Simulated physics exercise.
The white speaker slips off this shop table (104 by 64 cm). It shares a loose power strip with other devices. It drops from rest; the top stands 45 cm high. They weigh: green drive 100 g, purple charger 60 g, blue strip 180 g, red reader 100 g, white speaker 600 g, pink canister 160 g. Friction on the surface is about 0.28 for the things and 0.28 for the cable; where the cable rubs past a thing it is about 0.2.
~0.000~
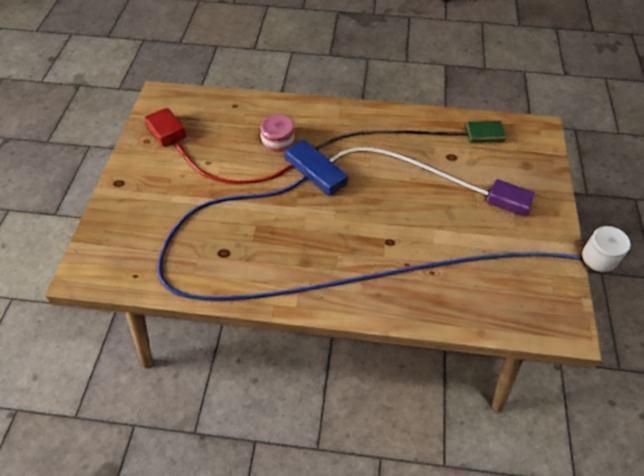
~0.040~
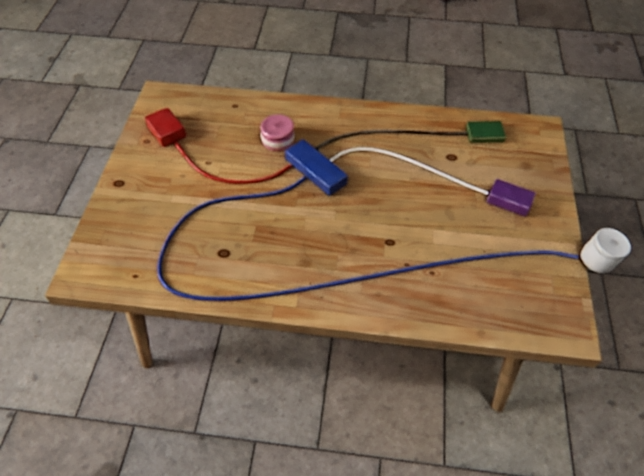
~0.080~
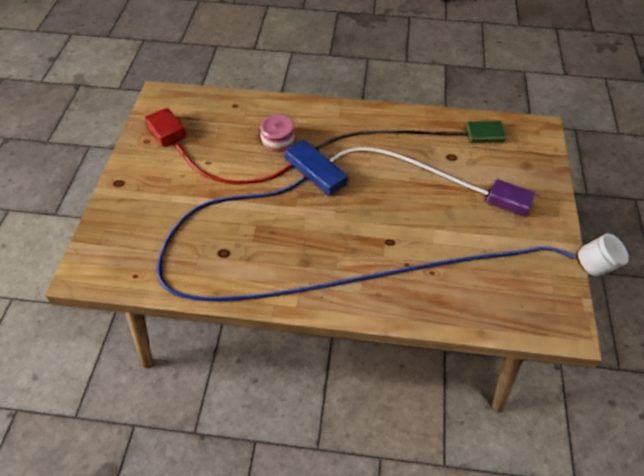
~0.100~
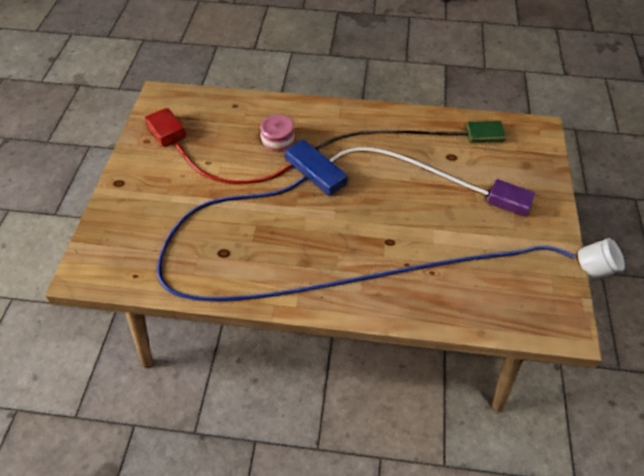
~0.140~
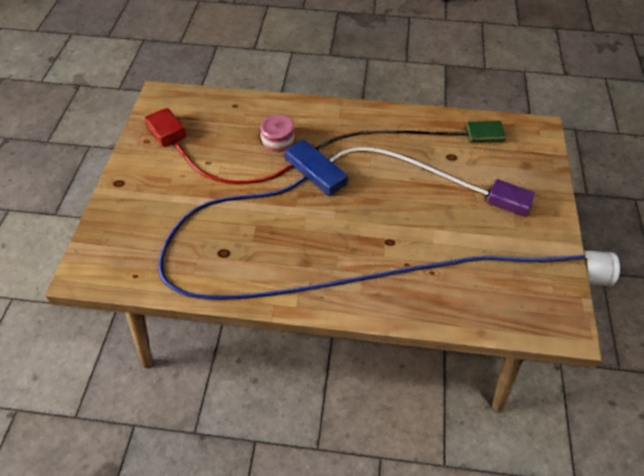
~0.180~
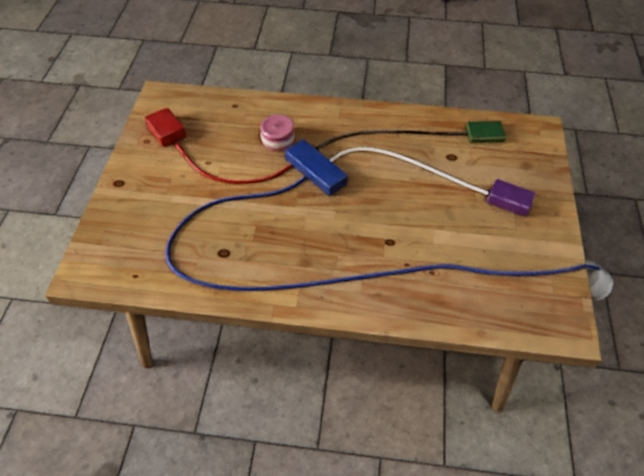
A white cylindrical speaker on a blue cable tilts and sinks at the right edge of a wooden table, drawing the cable's loop slightly rightward, while the camera stays still. The table stands on grey stone paving, seen from above at an angle. A blue power strip lies near the middle, with a pink canister beside it, a red reader left, and a green drive and purple charger right.
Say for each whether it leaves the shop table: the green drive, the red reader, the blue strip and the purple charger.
In order: The green drive keeps to the top; the red reader keeps to the top; the blue strip keeps to the top; the purple charger remains up there.
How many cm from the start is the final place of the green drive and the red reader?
About 0 cm, 0 cm.
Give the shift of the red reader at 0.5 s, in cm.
About 0 cm.
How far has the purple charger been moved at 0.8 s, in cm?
About 0 cm.
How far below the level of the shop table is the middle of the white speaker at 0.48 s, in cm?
About 40 cm.
At 0.5 s, the strip's end of the blue cable at (311, 179); white speaker over the edge.
At 0.8 s, the strip's end of the blue cable at (332, 182); blue strip 3 cm off its start, white speaker over the edge.
At 1.1 s, the strip's end of the blue cable at (332, 182); blue strip 3 cm off its start at (332, 163), white speaker over the edge.
At 1.4 s, the strip's end of the blue cable at (332, 182); blue strip 3 cm off its start, white speaker over the edge.
At 2.6 s, the strip's end of the blue cable at (332, 182); blue strip 3 cm off its start at (332, 163), red reader 0 cm off its start at (166, 122), green drive 0 cm off its start at (486, 130), purple charger 0 cm off its start at (513, 193).
